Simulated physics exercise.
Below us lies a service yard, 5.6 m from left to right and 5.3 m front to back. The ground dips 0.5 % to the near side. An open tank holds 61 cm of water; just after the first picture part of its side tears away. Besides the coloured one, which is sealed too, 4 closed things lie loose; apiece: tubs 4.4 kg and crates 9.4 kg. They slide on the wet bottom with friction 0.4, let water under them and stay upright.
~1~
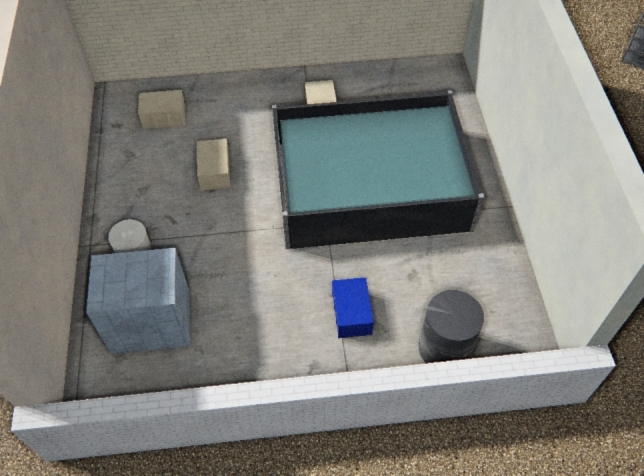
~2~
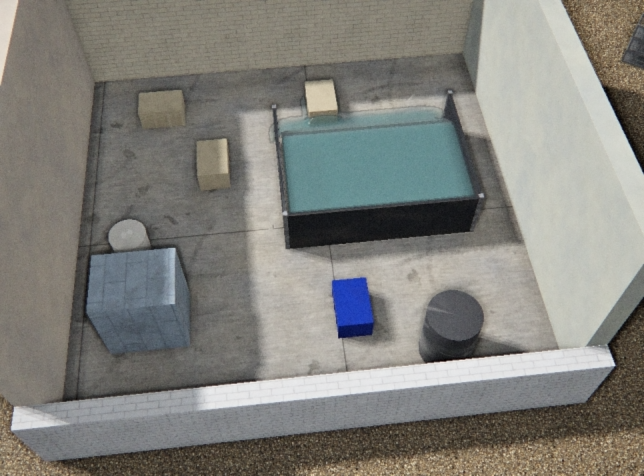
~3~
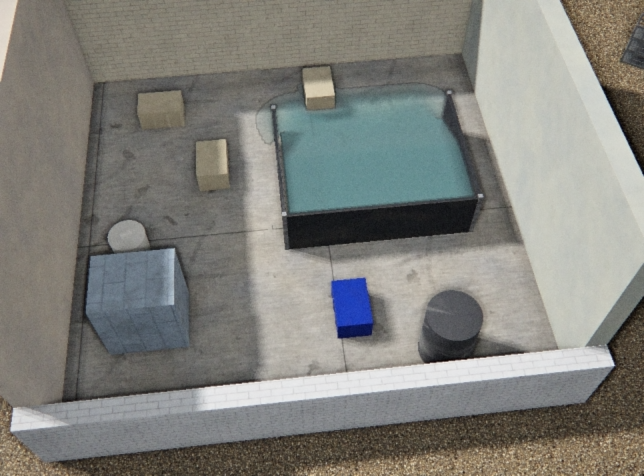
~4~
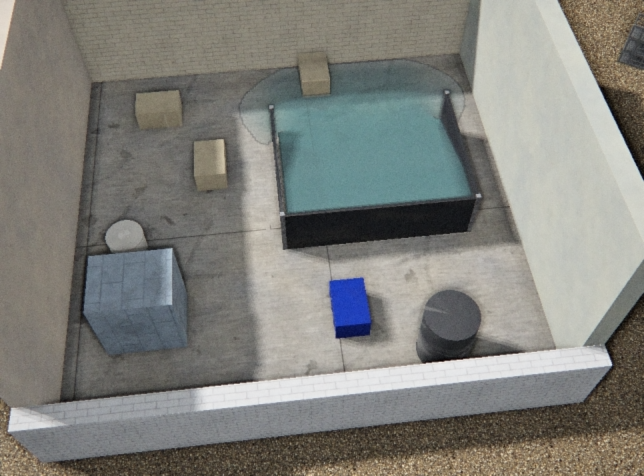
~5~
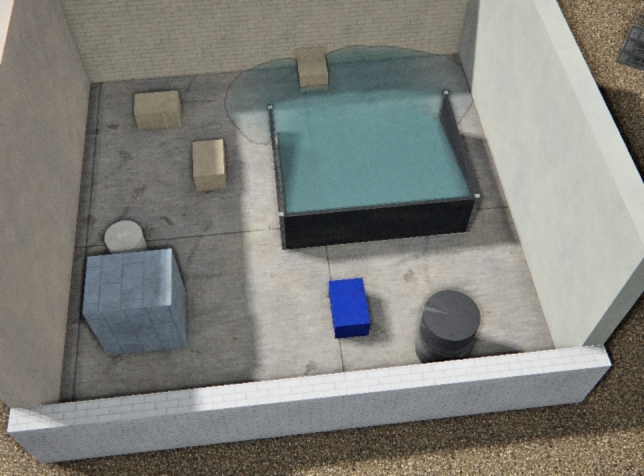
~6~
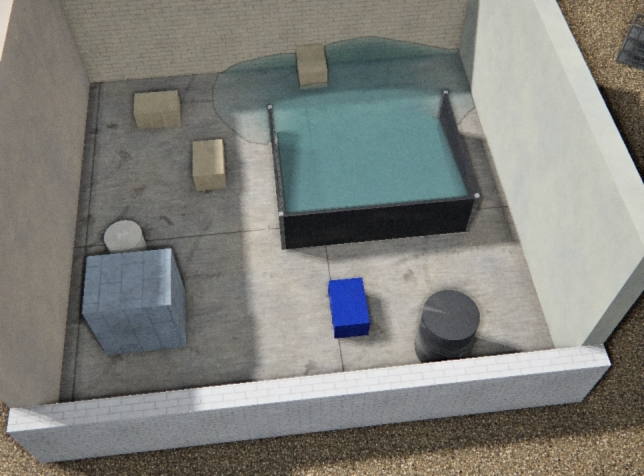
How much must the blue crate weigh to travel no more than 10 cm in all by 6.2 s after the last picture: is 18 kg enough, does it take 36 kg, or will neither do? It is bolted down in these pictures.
Verdict: Only the larger load is enough.
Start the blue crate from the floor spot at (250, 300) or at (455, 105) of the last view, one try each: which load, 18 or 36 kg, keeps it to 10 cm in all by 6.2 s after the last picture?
In turn: It takes the larger; neither holds.
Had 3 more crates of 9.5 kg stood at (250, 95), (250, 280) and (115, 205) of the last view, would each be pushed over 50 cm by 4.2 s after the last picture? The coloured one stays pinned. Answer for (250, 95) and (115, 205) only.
In turn: More, more.
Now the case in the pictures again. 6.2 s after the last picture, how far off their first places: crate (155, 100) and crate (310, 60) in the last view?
In turn: 250 cm, 400 cm.
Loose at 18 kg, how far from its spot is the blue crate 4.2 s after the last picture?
About 0 cm.
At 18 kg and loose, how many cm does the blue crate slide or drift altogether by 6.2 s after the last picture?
Some 60 cm in all.
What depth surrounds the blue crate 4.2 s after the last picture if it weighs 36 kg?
About 2 cm.
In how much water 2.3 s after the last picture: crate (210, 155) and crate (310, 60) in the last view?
About 3 and 18 cm.
Then, 0.6 s after the last picture the blue crate would be 0 cm from its start with 18 kg and 0 cm from its start with 36 kg; 0 cm of water round it then.
Then, 2.3 s after the last picture the blue crate would be 0 cm from its start with 18 kg and 0 cm from its start with 36 kg; 0 cm of water round it then.
Then, 4.2 s after the last picture the blue crate would be 0 cm from its start with 18 kg and 0 cm from its start with 36 kg; 2 cm of water round it then.
Then, 6.2 s after the last picture the blue crate would be 58 cm from its start with 18 kg and 0 cm from its start with 36 kg; 8 cm of water round it then.
